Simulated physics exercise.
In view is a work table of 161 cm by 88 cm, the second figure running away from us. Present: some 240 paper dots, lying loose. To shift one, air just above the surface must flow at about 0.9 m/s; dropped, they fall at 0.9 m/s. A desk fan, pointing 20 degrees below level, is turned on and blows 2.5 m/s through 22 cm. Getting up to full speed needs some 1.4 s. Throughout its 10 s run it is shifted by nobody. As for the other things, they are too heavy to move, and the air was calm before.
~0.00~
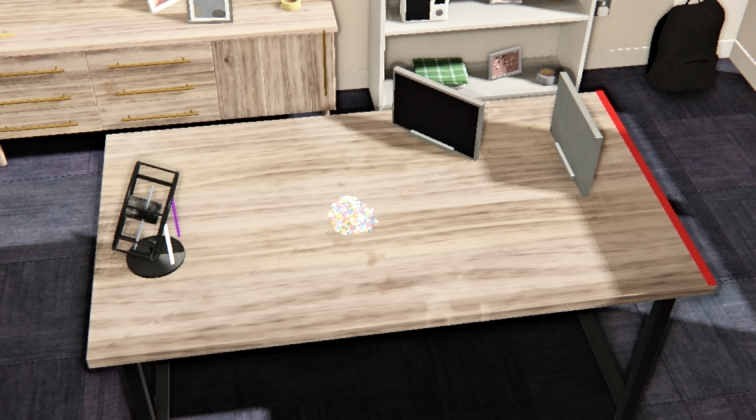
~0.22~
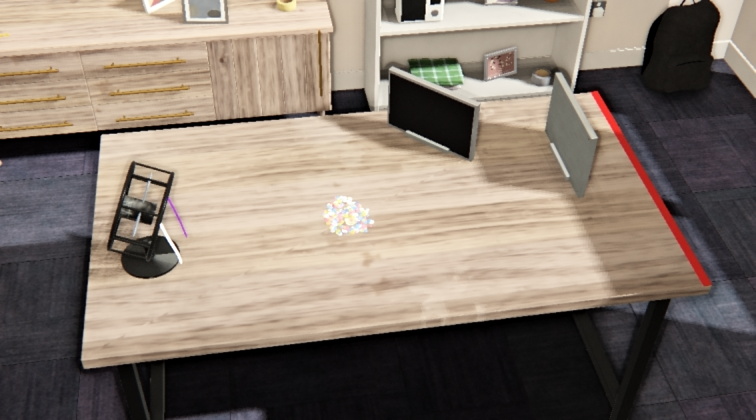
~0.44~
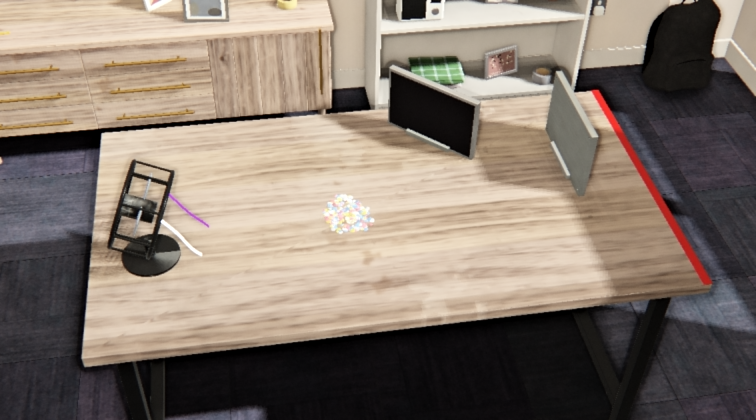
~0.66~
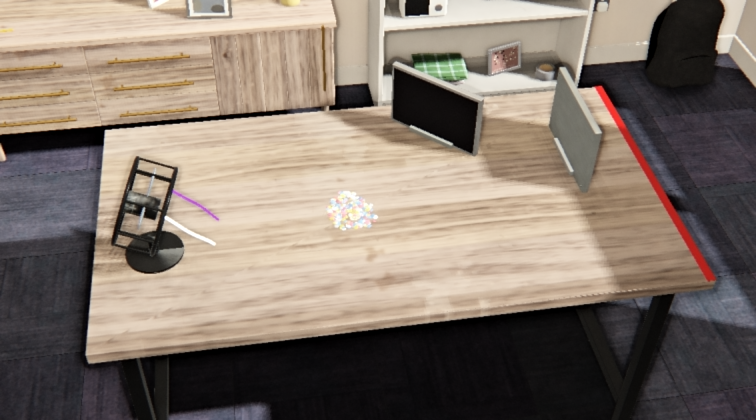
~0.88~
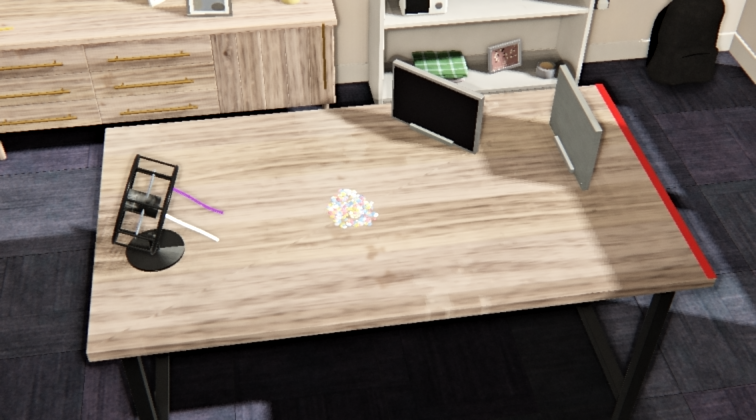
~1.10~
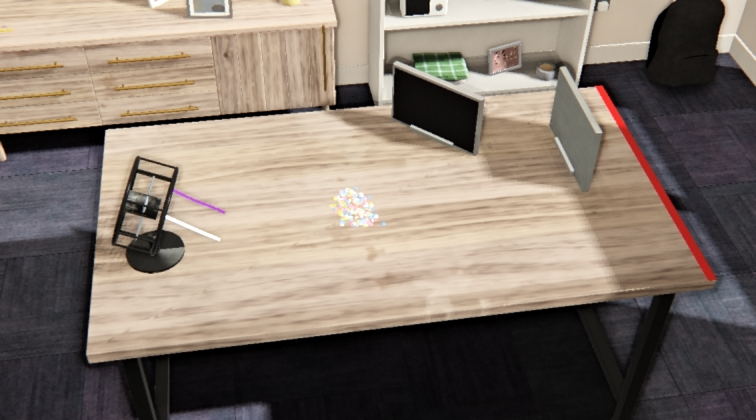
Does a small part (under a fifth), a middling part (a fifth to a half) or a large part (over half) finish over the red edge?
A small part.
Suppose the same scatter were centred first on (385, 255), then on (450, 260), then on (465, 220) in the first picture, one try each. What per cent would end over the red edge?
About 70, 70 and 70 in a hundred, in that order.
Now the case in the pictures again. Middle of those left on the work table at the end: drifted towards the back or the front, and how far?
The middle ends nearer the back side, some 25 cm from where the patch began.
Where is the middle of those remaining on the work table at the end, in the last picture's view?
Around (554, 143).
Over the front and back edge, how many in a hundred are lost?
About 0 per cent front and 60 per cent back.
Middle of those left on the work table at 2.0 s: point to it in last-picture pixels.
Their middle sits roughly at (556, 149) in the last view.
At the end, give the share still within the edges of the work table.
Roughly 40 in a hundred.
After 2.0 s the count stands so, 0 % are over the red edge; the middle of those still in play is near (556, 149).
After 3.2 s the count stands so, 2 % are over the red edge; the middle of those still in play is near (547, 141).
After 5.5 s the count stands so, 3 % are over the red edge; the middle of those still in play is near (558, 144).
After 10.0 s, at the end, 3 % are over the red edge; the middle of those still in play is near (554, 143).
